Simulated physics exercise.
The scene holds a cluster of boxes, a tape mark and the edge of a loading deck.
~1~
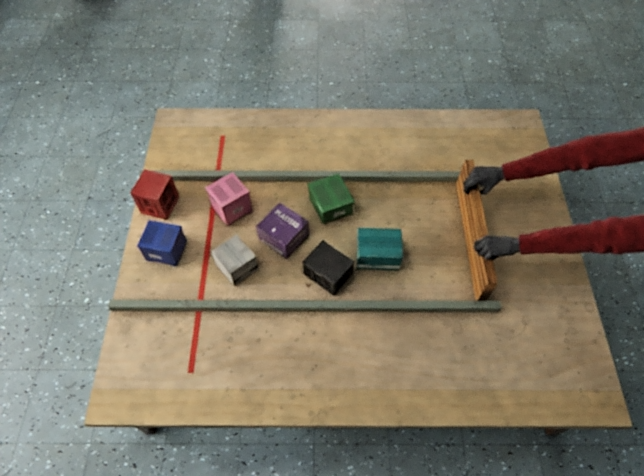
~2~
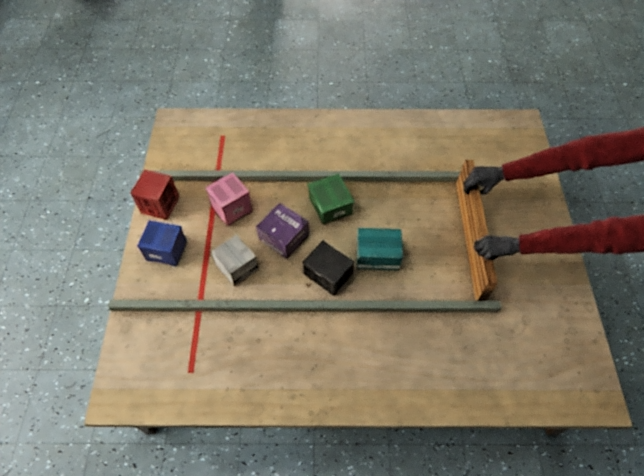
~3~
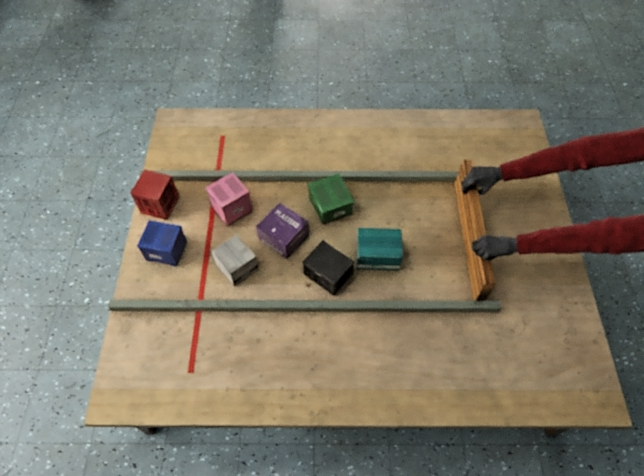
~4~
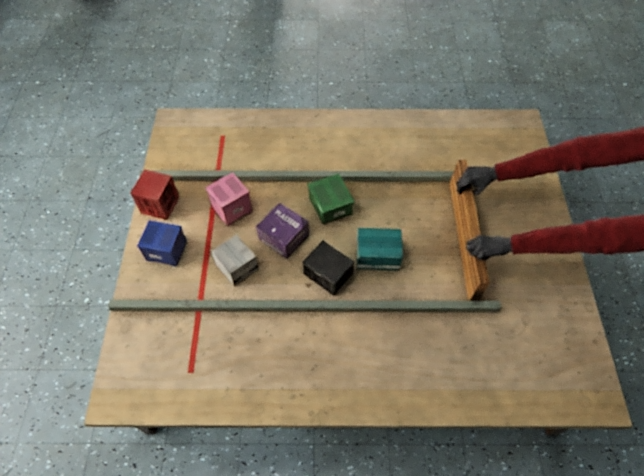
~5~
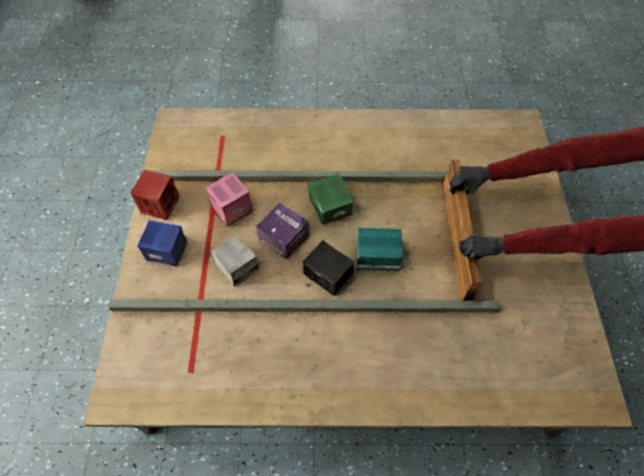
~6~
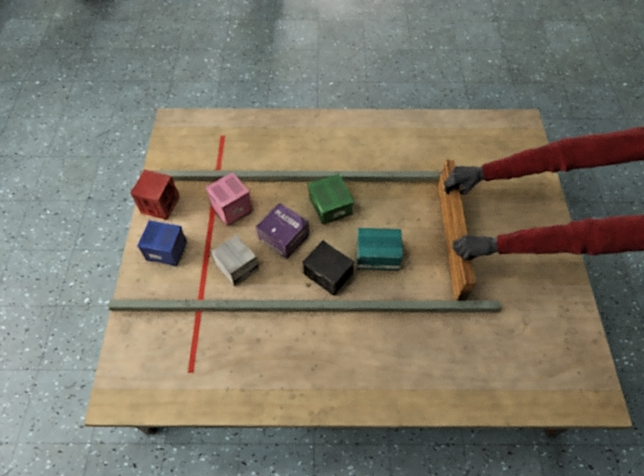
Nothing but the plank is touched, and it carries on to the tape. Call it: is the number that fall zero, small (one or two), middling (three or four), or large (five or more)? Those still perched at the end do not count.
It is small.
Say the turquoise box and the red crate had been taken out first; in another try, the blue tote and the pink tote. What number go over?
Try one: 0; try two: 0.
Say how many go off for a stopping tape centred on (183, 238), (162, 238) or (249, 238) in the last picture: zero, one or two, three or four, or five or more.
The falls would be either three or four; five or over; zero.
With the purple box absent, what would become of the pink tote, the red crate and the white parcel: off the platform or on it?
The pink tote is still up, the red crate goes down and the white parcel is still up.
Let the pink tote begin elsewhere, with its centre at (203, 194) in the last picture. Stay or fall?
Note: Pink tote is safe.
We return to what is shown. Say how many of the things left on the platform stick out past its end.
The overhang total is 0.
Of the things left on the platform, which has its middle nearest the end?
It is the purple box.
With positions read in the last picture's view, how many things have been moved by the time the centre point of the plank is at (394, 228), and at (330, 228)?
At the first spot 1, then 4.
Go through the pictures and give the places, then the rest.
Red crate (156, 195); blue tote (163, 244); pink tote (230, 200); plank (475, 228); tape (209, 238), in the first frame.
Blue tote (163, 244); black crate (328, 268), in the second frame.
Pink tote (230, 200); white parcel (235, 260), in the third frame.
Red crate (156, 195); purple box (283, 231), in the fourth frame.
Blue tote (163, 244); turquoise box (379, 249), in the fifth frame.
Red crate (156, 195); blue tote (163, 244); pink tote (230, 200); plank (455, 228); tape (209, 238), in the sixth frame.
Soon after, none off yet; red crate at rest near (156, 195); blue tote at rest near (163, 244); pink tote at rest near (230, 200).
In the end, the number that fall off is one or two; gone, blue tote and red crate.
